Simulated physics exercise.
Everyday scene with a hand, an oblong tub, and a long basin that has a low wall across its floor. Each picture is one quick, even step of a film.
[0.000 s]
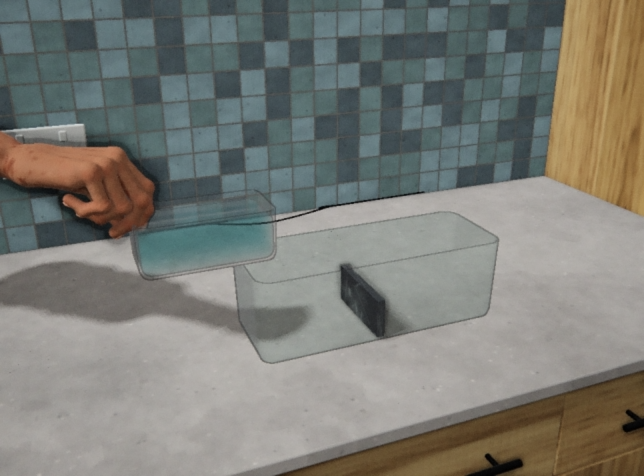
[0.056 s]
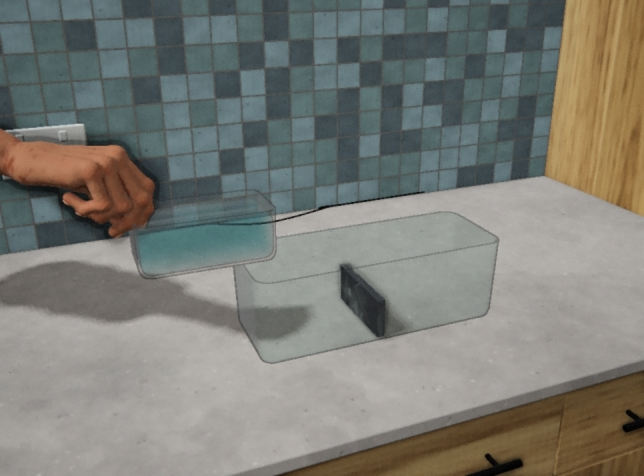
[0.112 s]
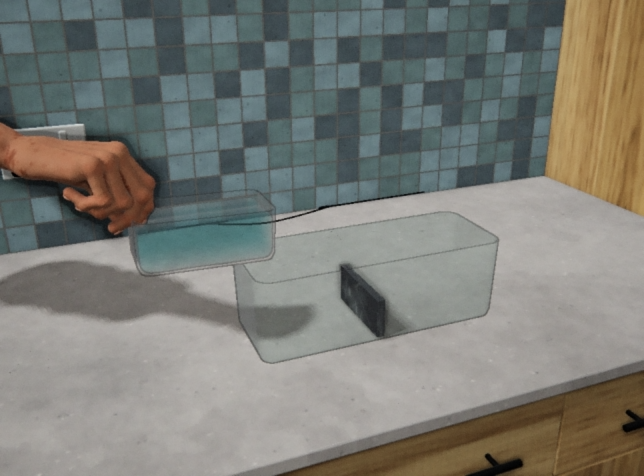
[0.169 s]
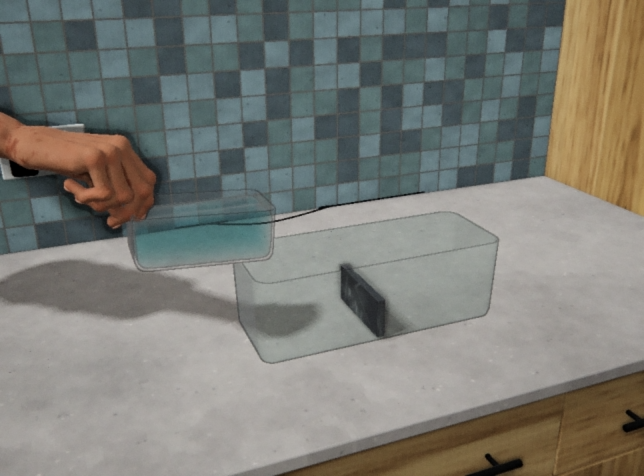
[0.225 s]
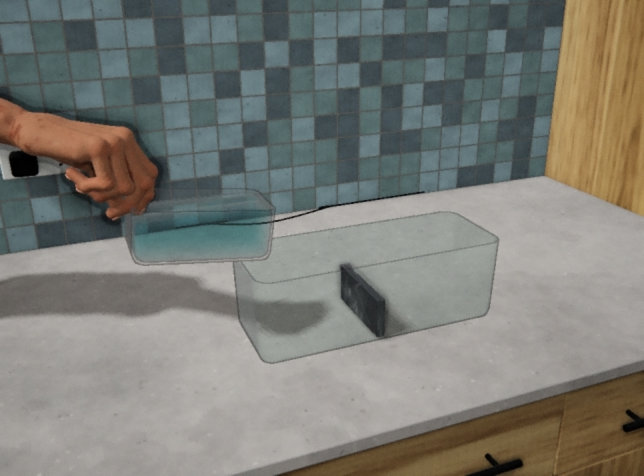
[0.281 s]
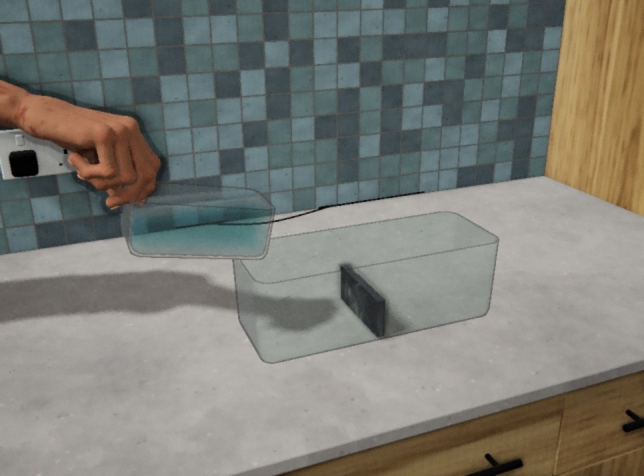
A hand held a small clear tub of blue-green water beside a long, see-through basin with a low dark wall inside, then slowly raised the tub's left end, tilting it slightly toward the basin.
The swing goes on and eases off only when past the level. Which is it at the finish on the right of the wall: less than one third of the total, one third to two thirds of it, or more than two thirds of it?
At the finish the right of the wall has less than one third of the total.
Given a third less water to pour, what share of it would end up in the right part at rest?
Roughly 0 in a hundred.
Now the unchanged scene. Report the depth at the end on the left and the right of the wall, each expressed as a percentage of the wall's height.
Once still, it is 60 % on the left and 10 % on the right.
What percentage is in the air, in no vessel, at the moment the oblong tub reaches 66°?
Airborne share: Approx. 40 %.
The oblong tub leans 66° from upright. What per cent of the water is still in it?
Around 35 in a hundred.
A moment on, the oblong tub is tipped part way and 35 per cent is still to pour, 25 is left of the wall and 0 right of it.
Next, the oblong tub is tipped right over and 5 per cent is still to pour, 74 is left of the wall and 6 right of it.
Then the oblong tub is tipped right over and 0 per cent is still to pour, 83 is left of the wall and 9 right of it.
Later the oblong tub is tipped right over and 0 per cent is still to pour, 83 is left of the wall and 9 right of it.
At rest 83 per cent lies left of the wall, 9 right of it and 8 outside.
